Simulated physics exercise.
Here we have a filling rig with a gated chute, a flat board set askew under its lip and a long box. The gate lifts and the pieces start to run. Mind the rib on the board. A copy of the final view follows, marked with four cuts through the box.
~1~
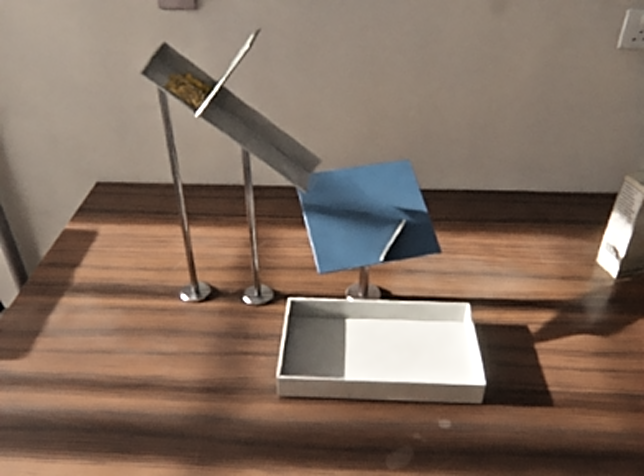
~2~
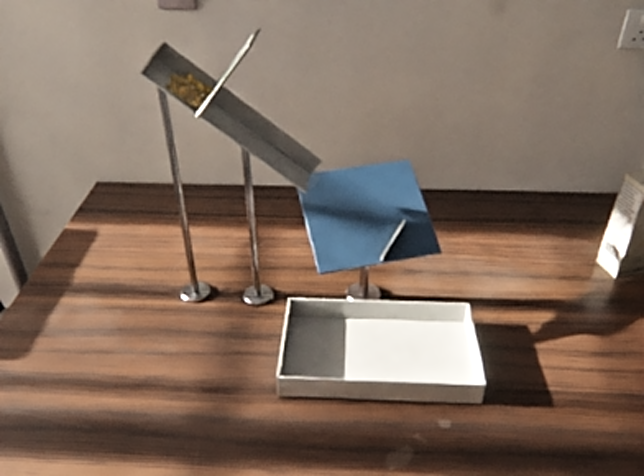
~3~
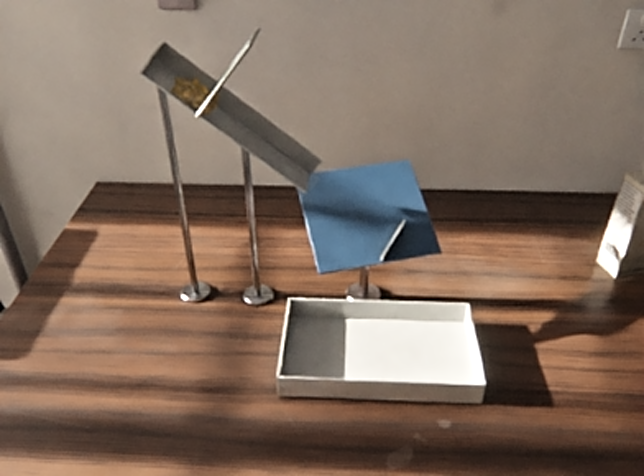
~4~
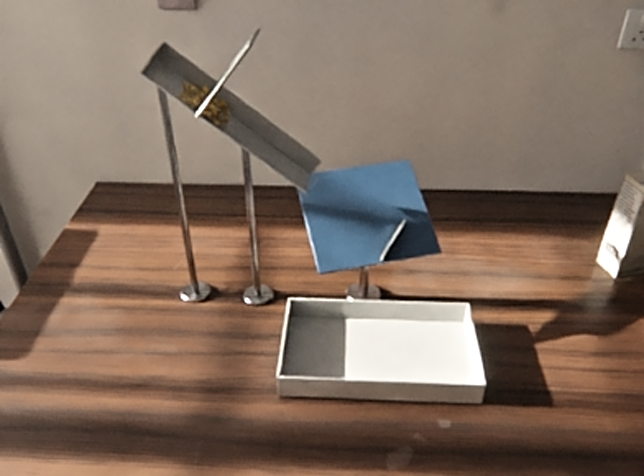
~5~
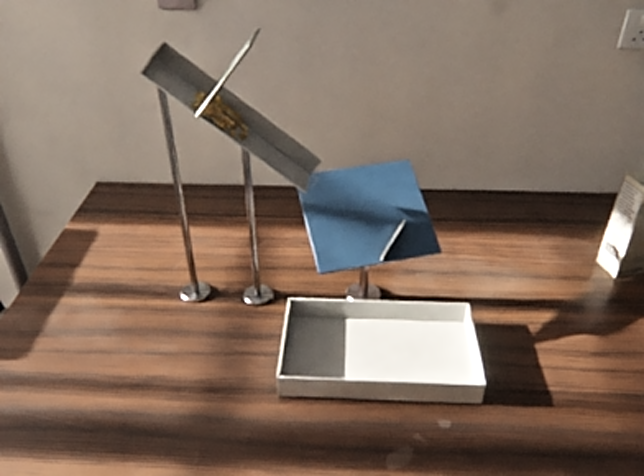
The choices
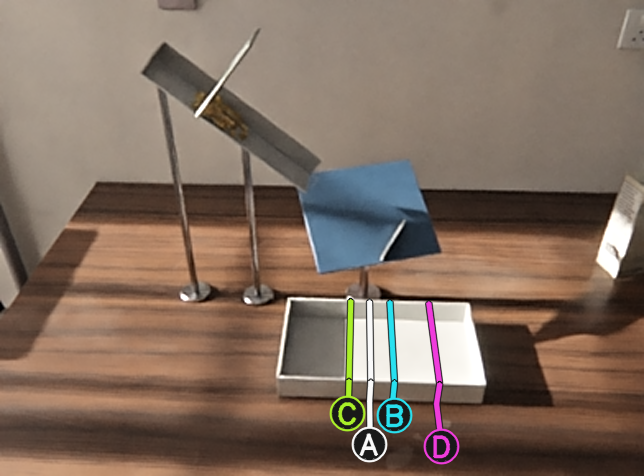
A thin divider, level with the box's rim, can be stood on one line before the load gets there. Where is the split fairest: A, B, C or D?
A.
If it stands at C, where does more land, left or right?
Right.
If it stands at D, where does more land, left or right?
Left.
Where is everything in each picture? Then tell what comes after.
The first frame shows load behind the gate at (193, 89), puffed corn balls; lip of the chute at (308, 183), sloping fairly steeply.
The second frame shows middle of the board at (367, 213), tilted fairly steeply; middle of its low edge at (382, 263); of its high edge at (353, 167).
The third frame shows front corners of the box at (278, 377) and (485, 384), empty; front of the load at (214, 106).
The fourth frame shows middle of the load at (207, 103); its front at (227, 119), about a quarter of the way to the lip; rib from (405, 220) to (383, 255).
The fifth frame shows middle of the load at (221, 116); its front at (244, 136), about a third of the way to the lip.
On the marked copy, line A crosses the front rim at (370, 380); line B crosses the front rim at (394, 381); line C crosses the front rim at (349, 379); line D crosses the front rim at (439, 383).
For line A, of what is caught, about a third on the left of the divider, about two thirds on the right.
For line B, of what is caught, most on the left of the divider, a small part on the right.
For line C, of what is caught, a stray few on the left of the divider, nearly all on the right.
For line D, of what is caught, nearly all on the left of the divider, a stray few on the right.
